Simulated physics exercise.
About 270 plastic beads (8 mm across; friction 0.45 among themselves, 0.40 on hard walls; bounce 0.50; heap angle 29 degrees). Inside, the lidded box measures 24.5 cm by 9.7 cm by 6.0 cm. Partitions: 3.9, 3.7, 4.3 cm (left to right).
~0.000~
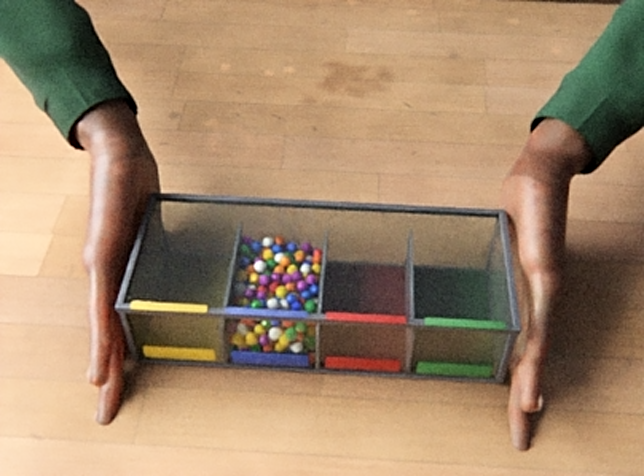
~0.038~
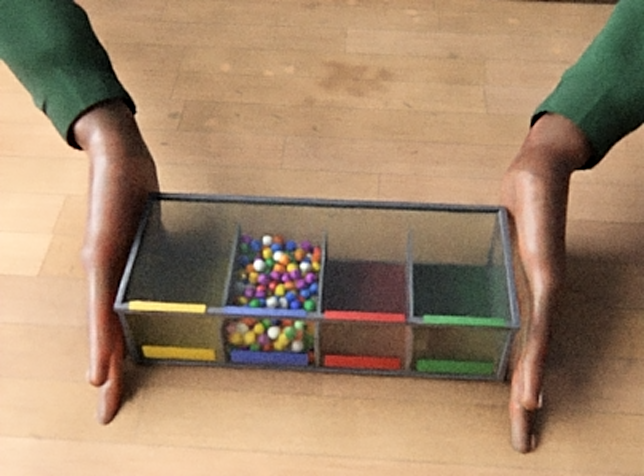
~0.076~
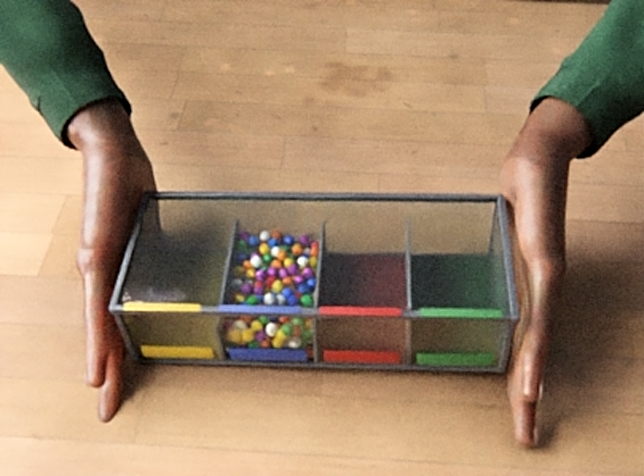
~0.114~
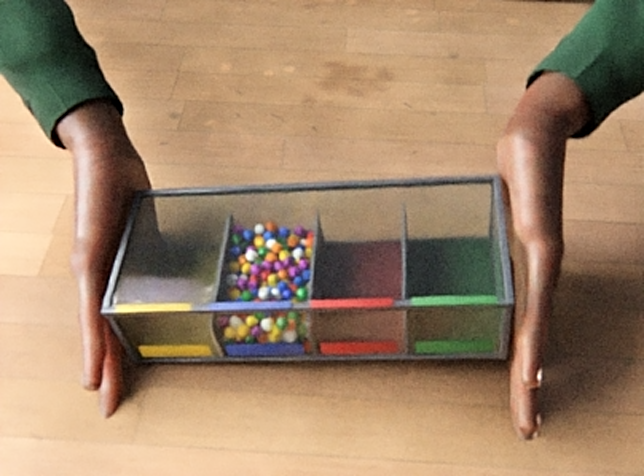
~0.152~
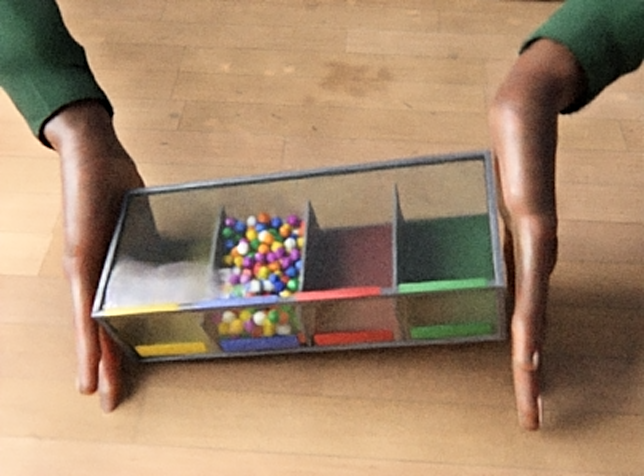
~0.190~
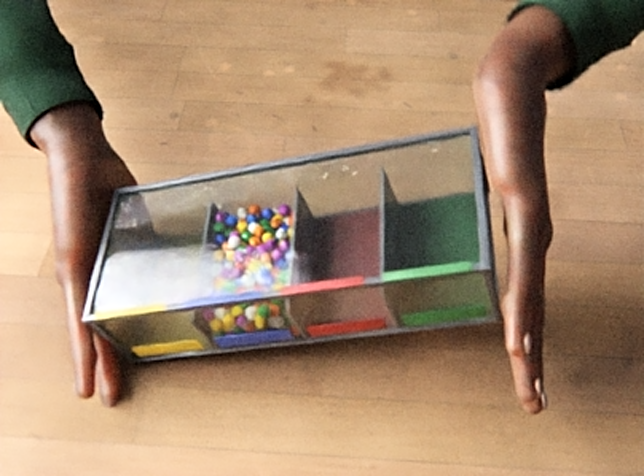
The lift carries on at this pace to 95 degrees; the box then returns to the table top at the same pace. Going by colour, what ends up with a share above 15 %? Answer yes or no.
Red: No, blue: Yes, green: No, yellow: Yes.
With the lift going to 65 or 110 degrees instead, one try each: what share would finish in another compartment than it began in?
Some 20 and 60 per cent.
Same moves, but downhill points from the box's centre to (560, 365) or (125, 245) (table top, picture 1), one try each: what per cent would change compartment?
About 70 and 60 per cent.
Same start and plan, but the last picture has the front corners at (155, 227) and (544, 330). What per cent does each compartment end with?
Red 20; blue 25; green 55; yellow 0.
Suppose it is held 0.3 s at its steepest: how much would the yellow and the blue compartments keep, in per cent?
In that case yellow 50, blue 50.
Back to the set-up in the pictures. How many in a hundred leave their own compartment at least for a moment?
Roughly 40 per cent.
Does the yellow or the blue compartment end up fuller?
The blue compartment.
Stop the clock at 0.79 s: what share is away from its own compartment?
Some 25 per cent.
Then, at 0.79 s, tilt 94 degrees; blue 75 %, yellow 25 %.
Then, at 1.19 s, tilt 40 degrees; blue 60 %, yellow 40 %.
After 1.67 s, tilt 0 degrees; blue 60 %, yellow 40 %.
At rest (2.1 s), red 0 %, blue 60 %, green 0 %, yellow 40 %.
